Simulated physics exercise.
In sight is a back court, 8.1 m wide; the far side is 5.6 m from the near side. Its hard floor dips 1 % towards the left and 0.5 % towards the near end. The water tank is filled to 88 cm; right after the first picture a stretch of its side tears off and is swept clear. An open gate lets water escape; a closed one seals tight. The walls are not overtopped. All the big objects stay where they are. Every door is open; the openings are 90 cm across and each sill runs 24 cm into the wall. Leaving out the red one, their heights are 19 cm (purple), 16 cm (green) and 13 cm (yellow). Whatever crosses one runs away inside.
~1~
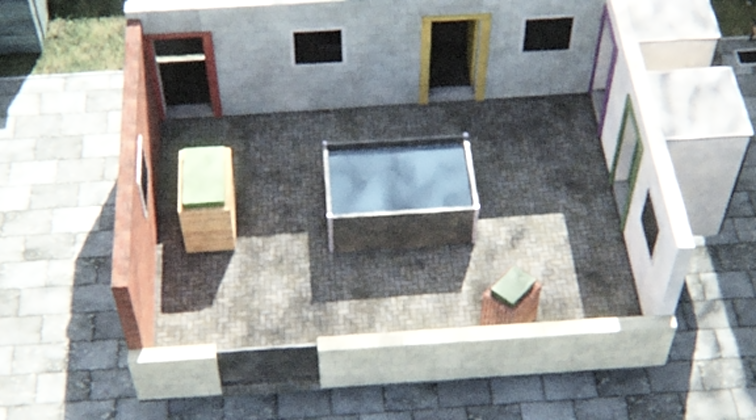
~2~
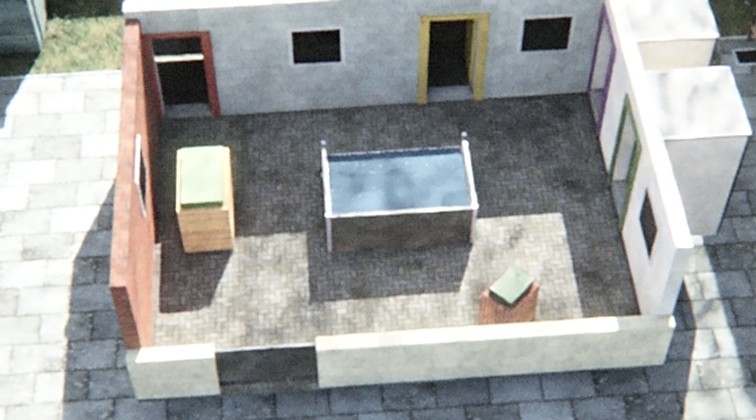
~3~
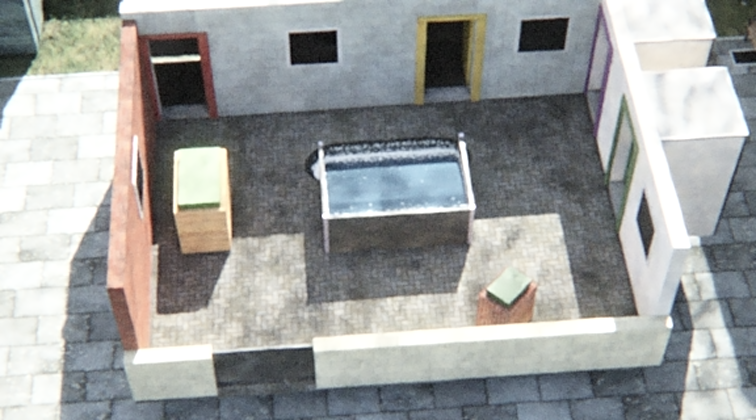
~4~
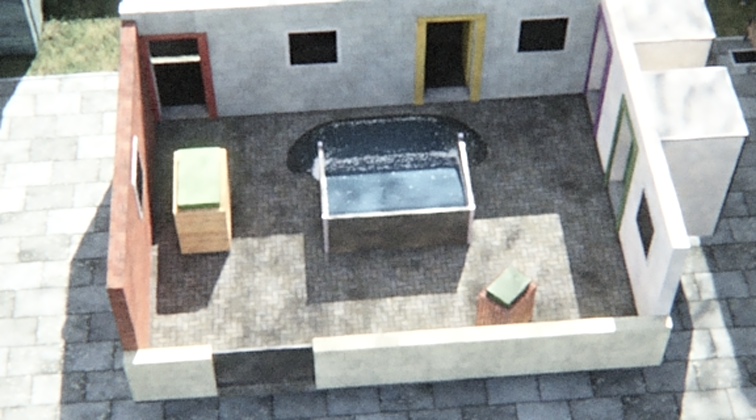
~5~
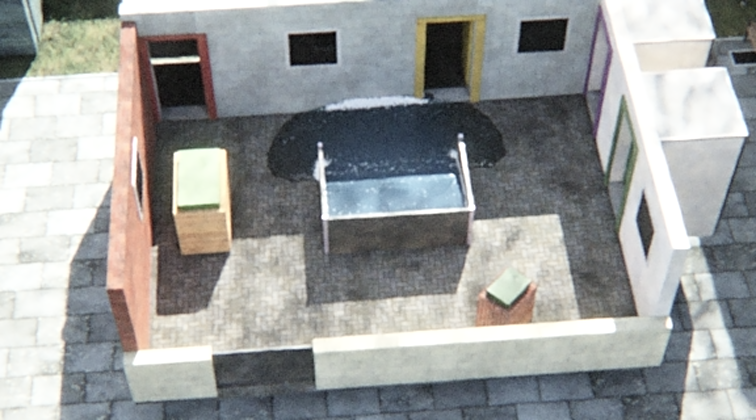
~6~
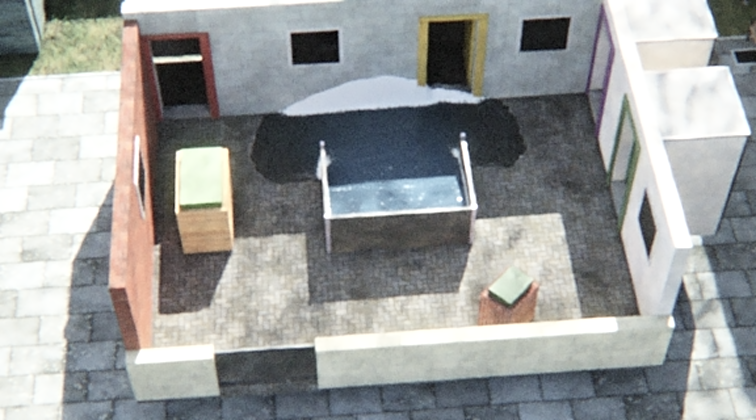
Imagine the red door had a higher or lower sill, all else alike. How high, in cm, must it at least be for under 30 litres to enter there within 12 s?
Close to 21 cm is just enough.
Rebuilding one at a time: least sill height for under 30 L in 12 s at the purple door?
About 25 cm at purple.
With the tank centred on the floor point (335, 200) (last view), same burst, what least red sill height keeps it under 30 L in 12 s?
Then roughly 28 cm.
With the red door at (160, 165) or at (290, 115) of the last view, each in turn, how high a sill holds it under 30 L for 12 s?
Roughly 26 and 25 cm.
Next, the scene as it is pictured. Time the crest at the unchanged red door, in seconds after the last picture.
At about 3.5 s.
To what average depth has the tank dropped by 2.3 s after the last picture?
Some 13 cm.
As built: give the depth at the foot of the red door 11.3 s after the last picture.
Roughly 8.0 cm deep.
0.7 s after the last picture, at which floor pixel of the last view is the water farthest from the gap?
Around (158, 121).
Then, 0.7 s after the last picture water covers 25 % of the floor, deepest (57 cm) near (380, 113); 7 cm at the red door, 0 litres in over its 11 cm sill.
Then, 2.3 s after the last picture water covers 45 % of the floor, deepest (38 cm) near (156, 180); 17 cm at the red door, 30 litres in over its 11 cm sill.
Then, 11.3 s after the last picture water covers 100 % of the floor, deepest (18 cm) near (151, 379); 8 cm at the red door, 132 litres in over its 11 cm sill.
At the red door as built, the water peaked near 23 cm, 3.5 s after the last picture.
Run again over the same 12 s with other heights there, 40 litres in over 19.5 cm, 12 litres over 26.5 cm. The limit of 30 litres is kept from about 21 cm up.
